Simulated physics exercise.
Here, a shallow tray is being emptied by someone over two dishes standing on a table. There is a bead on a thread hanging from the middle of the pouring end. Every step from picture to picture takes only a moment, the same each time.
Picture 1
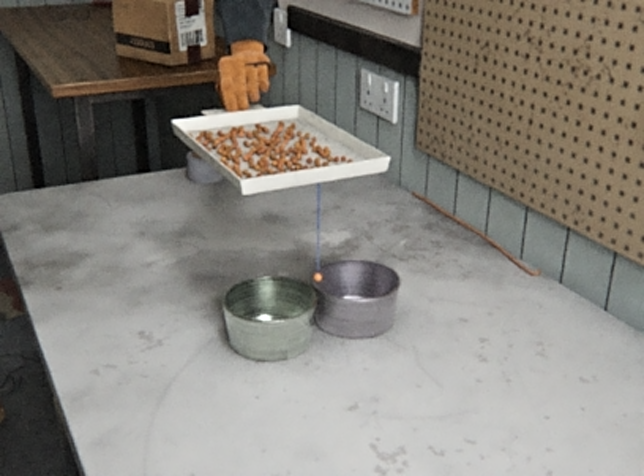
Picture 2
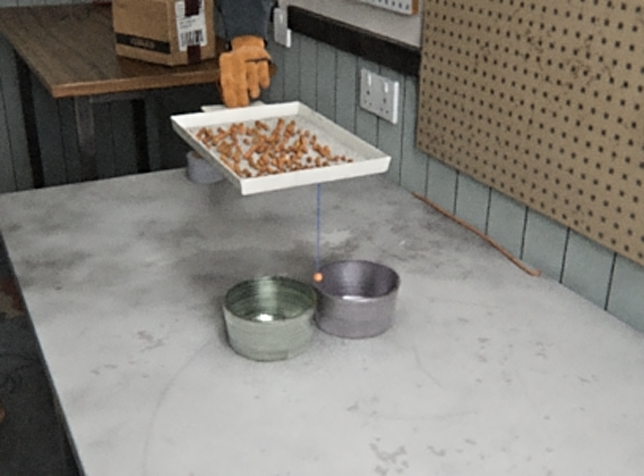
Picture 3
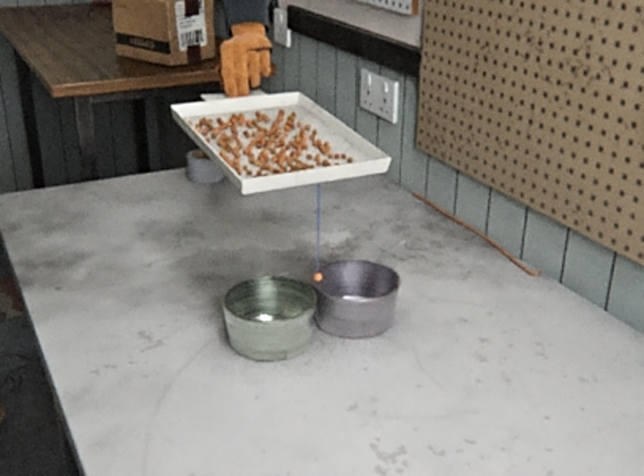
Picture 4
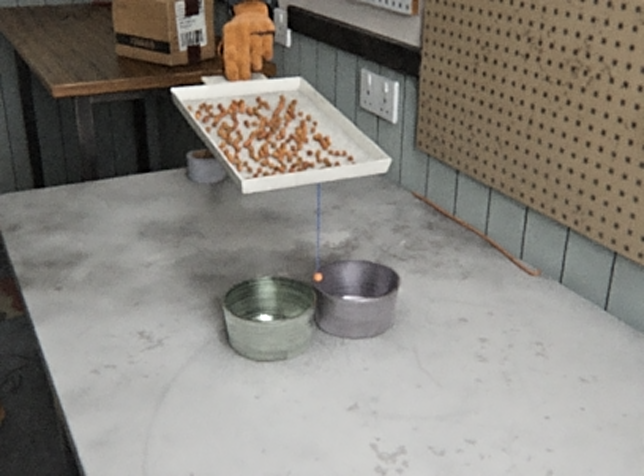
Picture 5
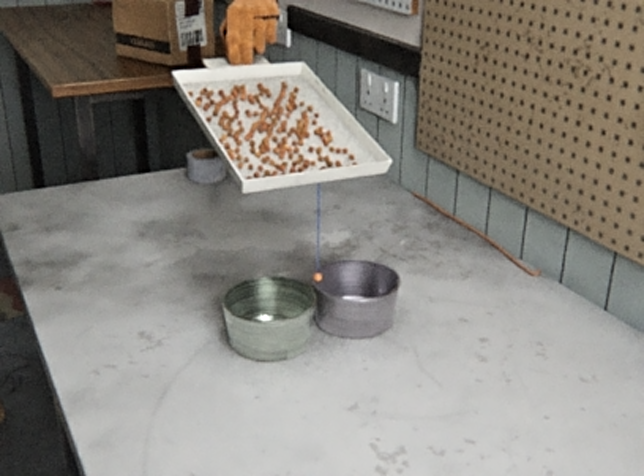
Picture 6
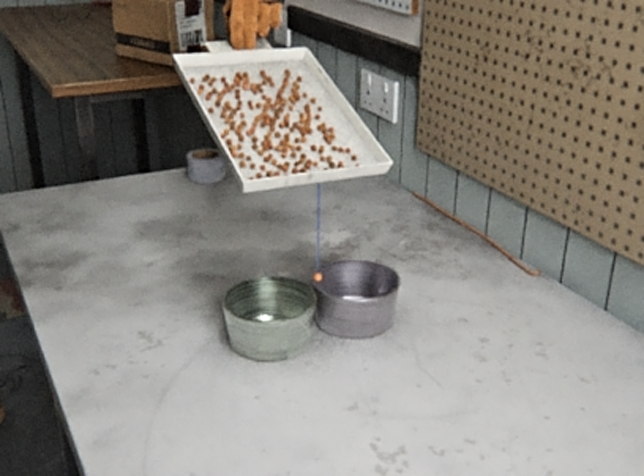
A shallow white tray of small orange-brown balls started out nearly flat above a green bowl and a grey one, then an orange-gloved hand raised its far end, steepening it steadily.
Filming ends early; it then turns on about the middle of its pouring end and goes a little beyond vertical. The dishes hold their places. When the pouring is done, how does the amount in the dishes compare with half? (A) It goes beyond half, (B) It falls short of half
Answer: B.
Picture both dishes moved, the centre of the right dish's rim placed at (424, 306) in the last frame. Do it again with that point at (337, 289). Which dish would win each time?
First try, the leftmost dish; second try, the rightmost dish.
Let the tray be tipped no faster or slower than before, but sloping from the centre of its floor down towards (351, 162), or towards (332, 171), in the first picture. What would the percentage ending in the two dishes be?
The share is 80 per cent in the first and 50 per cent in the second.
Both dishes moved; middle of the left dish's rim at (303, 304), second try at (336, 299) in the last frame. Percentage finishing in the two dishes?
80 per cent the first time, 70 per cent the second time.
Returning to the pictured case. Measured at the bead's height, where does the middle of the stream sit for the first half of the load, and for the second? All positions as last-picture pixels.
Roughly at (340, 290) first, and then at (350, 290).
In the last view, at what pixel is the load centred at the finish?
Somewhere around (364, 357) in the final view.
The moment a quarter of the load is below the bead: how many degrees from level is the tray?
About 115°.
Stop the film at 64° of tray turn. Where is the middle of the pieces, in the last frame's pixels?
About (318, 170).
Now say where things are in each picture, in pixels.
The first picture shows corners of the pouring end at (243, 179) and (387, 157), level; middle of the load at (268, 152), cereal balls; left dish at (289, 336); right dish at (377, 314); bead on its thread at (318, 277).
The second picture shows corners of the pouring end at (243, 179) and (387, 157), level; middle of the load at (268, 150).
The third picture shows corners of the pouring end at (243, 179) and (387, 158), tipped barely, level across its low end; middle of the load at (268, 145).
The fourth picture shows corners of the pouring end at (244, 179) and (388, 159), tipped a little, level across its low end; middle of the load at (269, 137).
The fifth picture shows corners of the pouring end at (245, 179) and (389, 160), tipped clearly, level across its low end; middle of the load at (270, 130).
The sixth picture shows corners of the pouring end at (246, 180) and (389, 161), tipped clearly, level across its low end; middle of the load at (273, 124), about a quarter on the move; left dish at (289, 336); right dish at (377, 314).
Soon, tray tipped steeply; nearly all on the tray; a small part in the air.
A while on, tray tipped past a quarter turn; most on the tray; a stray few in the right dish; about a quarter outside both; a stray few in the air.
Towards the end, tray tipped past a quarter turn; a small part in the left dish; about a quarter in the right dish; most outside both.
Finally, tray tipped past a quarter turn; a stray few in the left dish; about a quarter in the right dish; most outside both.
